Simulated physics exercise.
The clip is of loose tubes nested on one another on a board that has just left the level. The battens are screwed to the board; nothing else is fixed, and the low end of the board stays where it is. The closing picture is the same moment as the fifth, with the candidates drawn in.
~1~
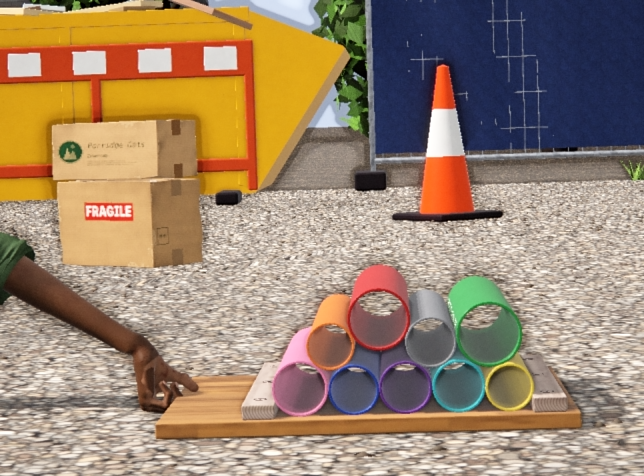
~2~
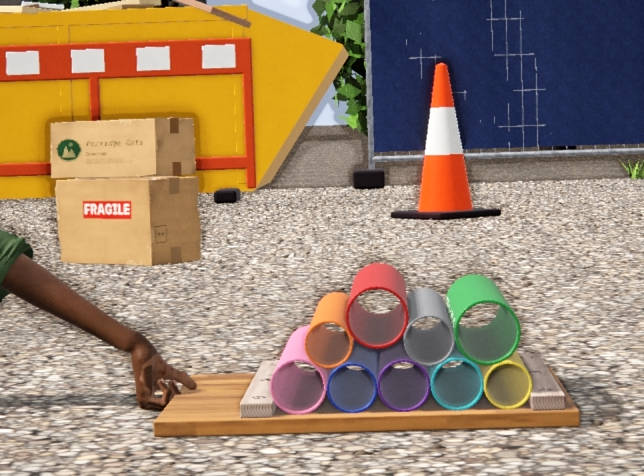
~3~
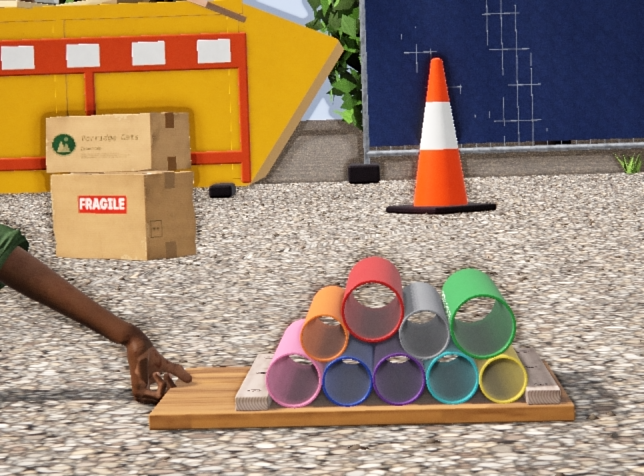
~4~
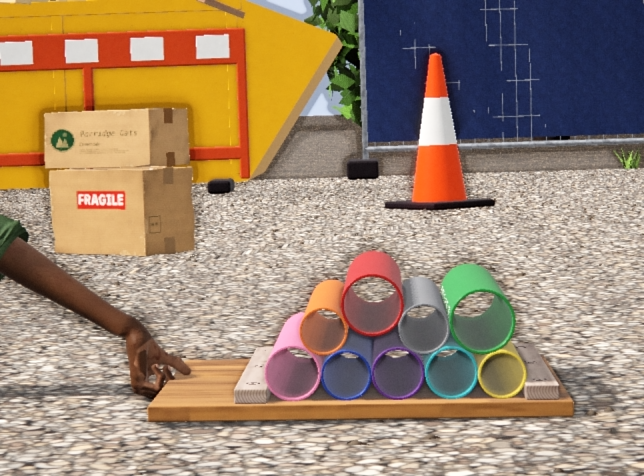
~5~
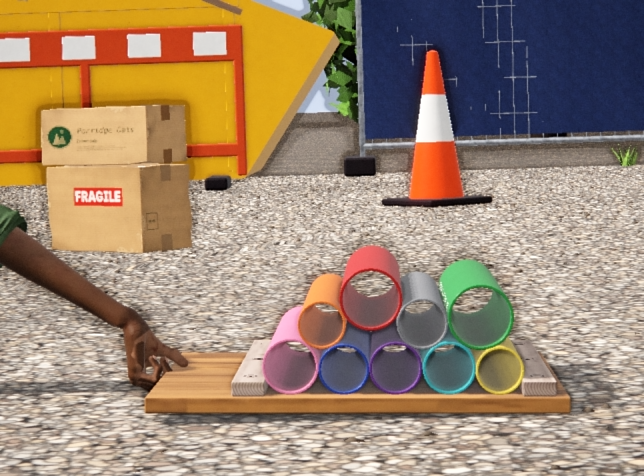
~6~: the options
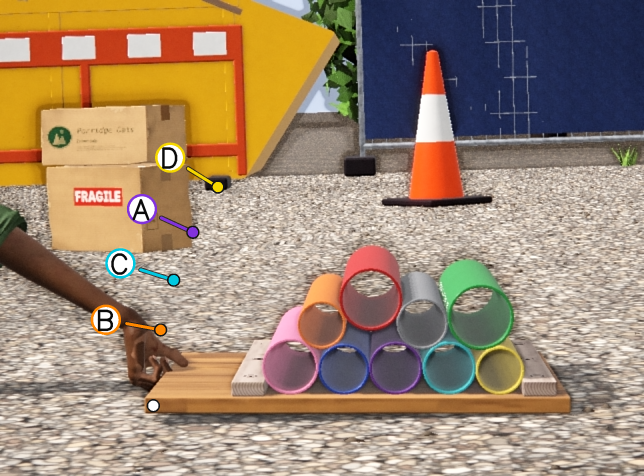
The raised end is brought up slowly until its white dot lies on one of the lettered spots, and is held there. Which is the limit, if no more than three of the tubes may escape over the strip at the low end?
Stop at C.
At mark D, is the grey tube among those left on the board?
The grey tube: No.
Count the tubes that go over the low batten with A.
The count is four.
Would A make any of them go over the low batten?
At A: Yes.
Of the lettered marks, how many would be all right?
Two of them.
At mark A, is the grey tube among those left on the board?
No.
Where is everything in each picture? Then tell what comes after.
In the first picture, purple tube (406, 387); turquoise tube (459, 386); yellow tube (510, 387).
In the second picture, yellow tube (508, 385); grey tube (429, 341).
In the third picture, board (363, 385); red tube (373, 311); green tube (483, 326).
In the fourth picture, board (362, 379); pink tube (293, 373); blue tube (346, 375).
In the fifth picture, board (359, 373); pink tube (290, 366); blue tube (344, 370).
On the marked copy, A at (193, 232); B at (161, 330); C at (174, 280); D at (218, 187); the white dot at (153, 406).
Taking C. A third of the way, board at 16°.
Two thirds of the way, board at 19°.
When it is over, board at 19°, three over the low batten (grey, green, red).
As for the rest, A four over the low batten (grey, orange, green, red); B none over the low batten; D four over the low batten (grey, orange, green, red).
